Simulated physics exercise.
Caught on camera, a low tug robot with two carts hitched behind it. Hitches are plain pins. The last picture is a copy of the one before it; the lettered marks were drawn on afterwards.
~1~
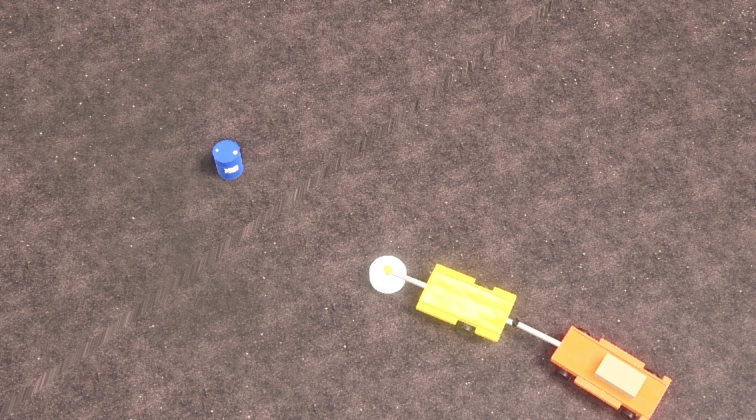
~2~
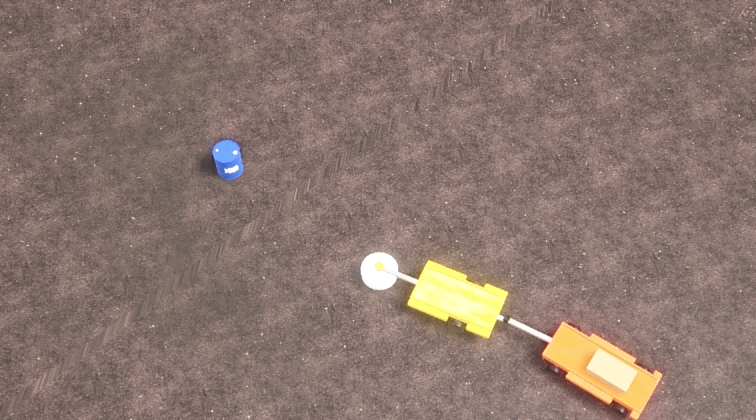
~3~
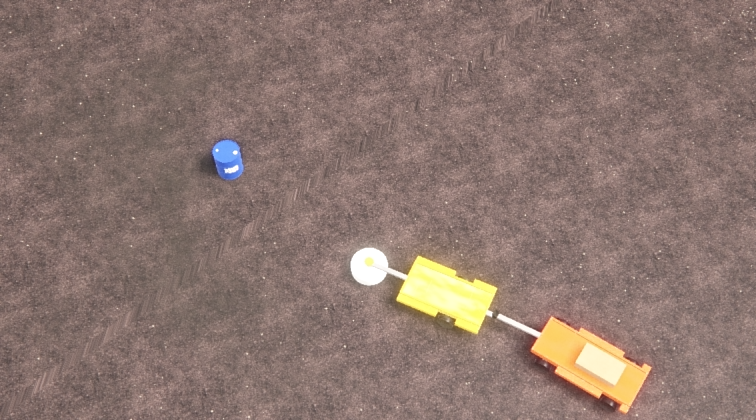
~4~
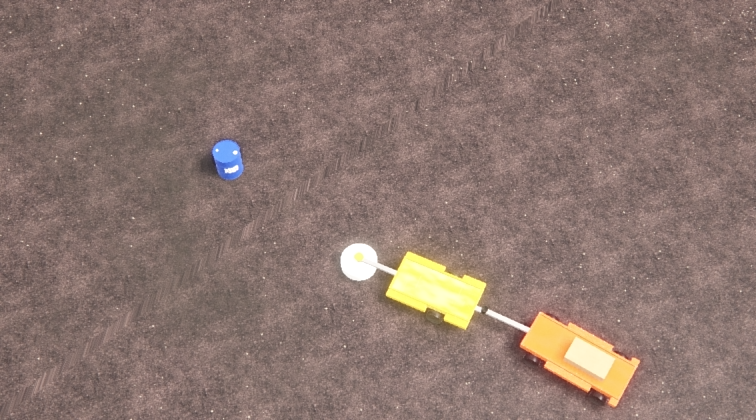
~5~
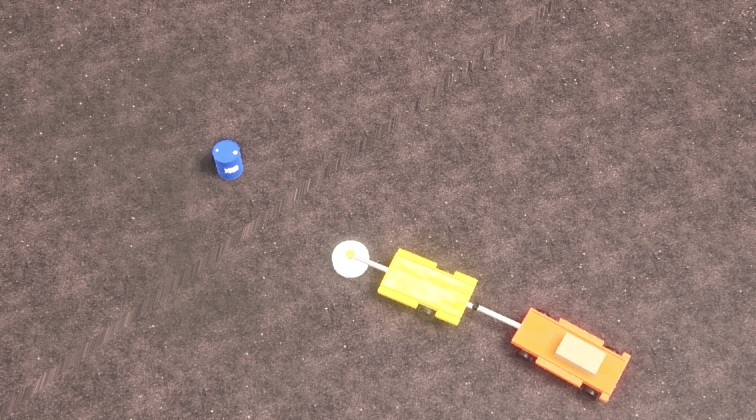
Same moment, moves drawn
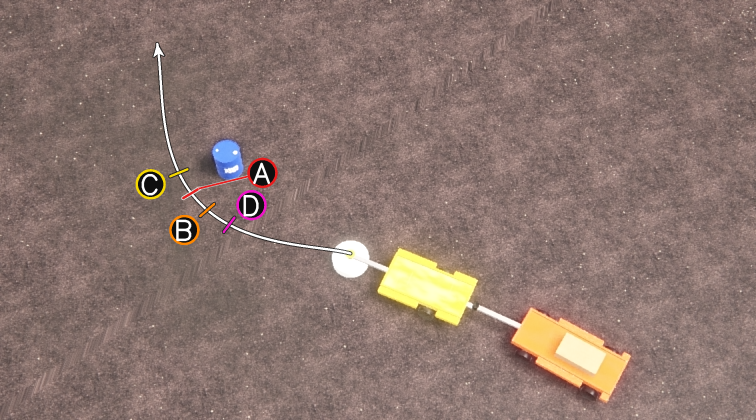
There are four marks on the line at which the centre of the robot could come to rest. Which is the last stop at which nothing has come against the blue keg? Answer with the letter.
Up to mark C.
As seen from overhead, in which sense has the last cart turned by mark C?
Anticlockwise.
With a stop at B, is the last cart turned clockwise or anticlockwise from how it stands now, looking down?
Anticlockwise.
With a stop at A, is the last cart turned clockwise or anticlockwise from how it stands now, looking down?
Anticlockwise.
On the copy, A at (191, 193); B at (207, 210); C at (179, 173); D at (229, 225); the route from (350, 253) via (186, 186) to (157, 44).
On C. First, robot (279, 246), last cart (499, 317).
Then, robot (215, 220), last cart (429, 290).
Finally, robot (181, 178), last cart (370, 271); nothing has been touched.
By contrast, A is safe but short; B is safe but short; D is safe but short.
